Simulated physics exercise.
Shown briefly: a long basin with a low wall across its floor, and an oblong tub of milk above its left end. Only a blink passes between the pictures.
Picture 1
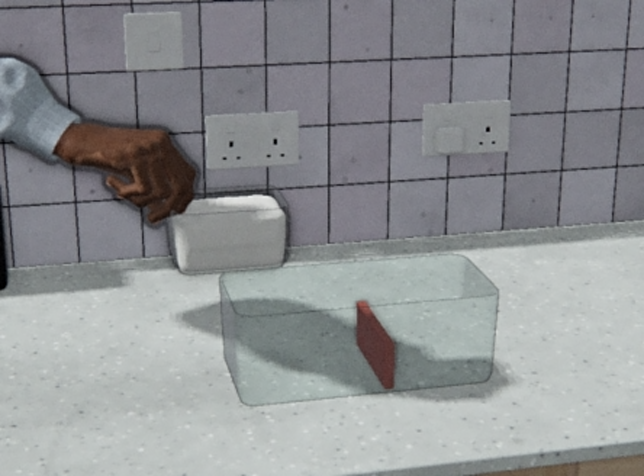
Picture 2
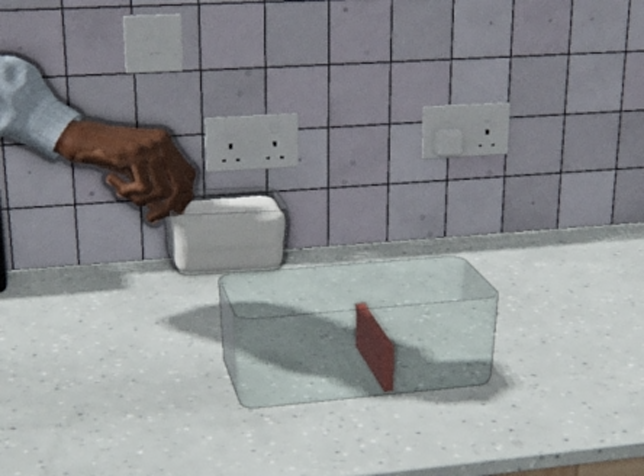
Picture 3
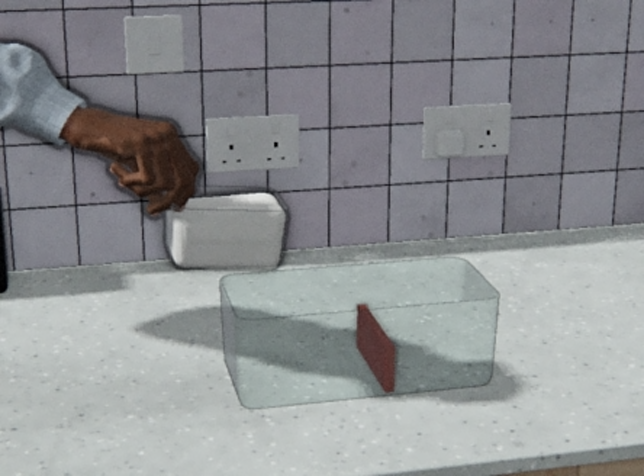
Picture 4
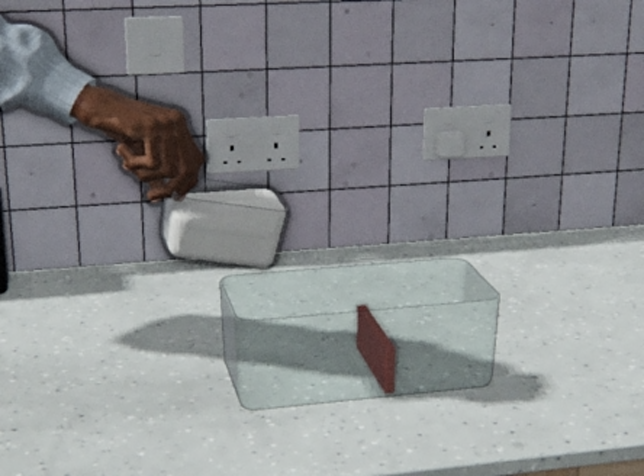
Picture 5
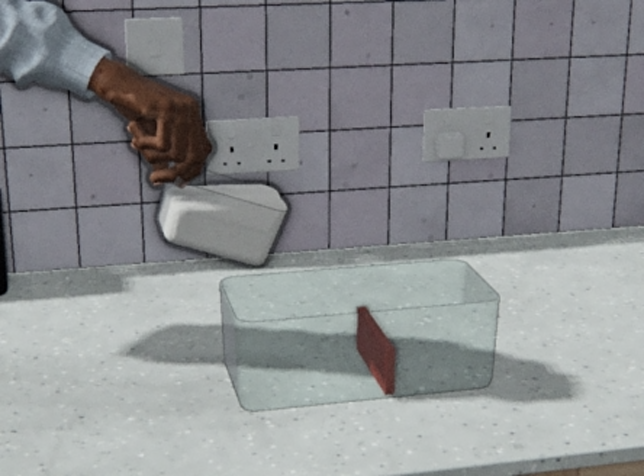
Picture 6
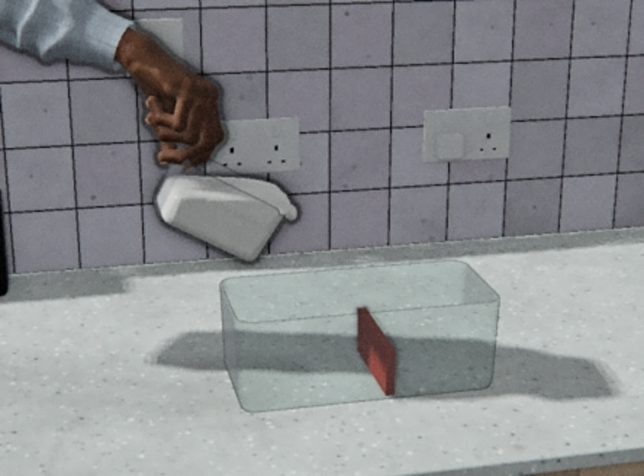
A hand tilting a white oblong tub steadily rightward above the left end of a clear basin with a low red wall.
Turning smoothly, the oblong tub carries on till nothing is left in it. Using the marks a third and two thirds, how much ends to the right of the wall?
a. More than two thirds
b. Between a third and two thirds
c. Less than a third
Option b: Between a third and two thirds.
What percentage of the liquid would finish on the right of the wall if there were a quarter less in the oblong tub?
Close to 35 per cent.
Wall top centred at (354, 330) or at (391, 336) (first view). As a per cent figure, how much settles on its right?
In order, near 75 and 25 in a hundred.
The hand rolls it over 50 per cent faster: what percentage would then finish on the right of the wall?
Roughly 50 percent.
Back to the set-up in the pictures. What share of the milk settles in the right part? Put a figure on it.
About 50 per cent.
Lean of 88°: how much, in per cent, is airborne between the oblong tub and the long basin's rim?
That comes to near 50 percent.
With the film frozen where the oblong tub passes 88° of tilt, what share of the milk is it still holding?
It keeps around 35 per cent at that angle.
A moment on, the tilt is 88° and 36 per cent is still to pour, 16 is left of the wall and 0 right of it.
Next, the tilt is 101° and 5 per cent is still to pour, 30 is left of the wall and 54 right of it.
Then the tilt is 101° and 0 per cent is still to pour, 44 is left of the wall and 50 right of it.
Later the tilt is 101° and 0 per cent is still to pour, 47 is left of the wall and 50 right of it.
In the end 47 per cent lies left of the wall, 50 right of it and 3 outside.
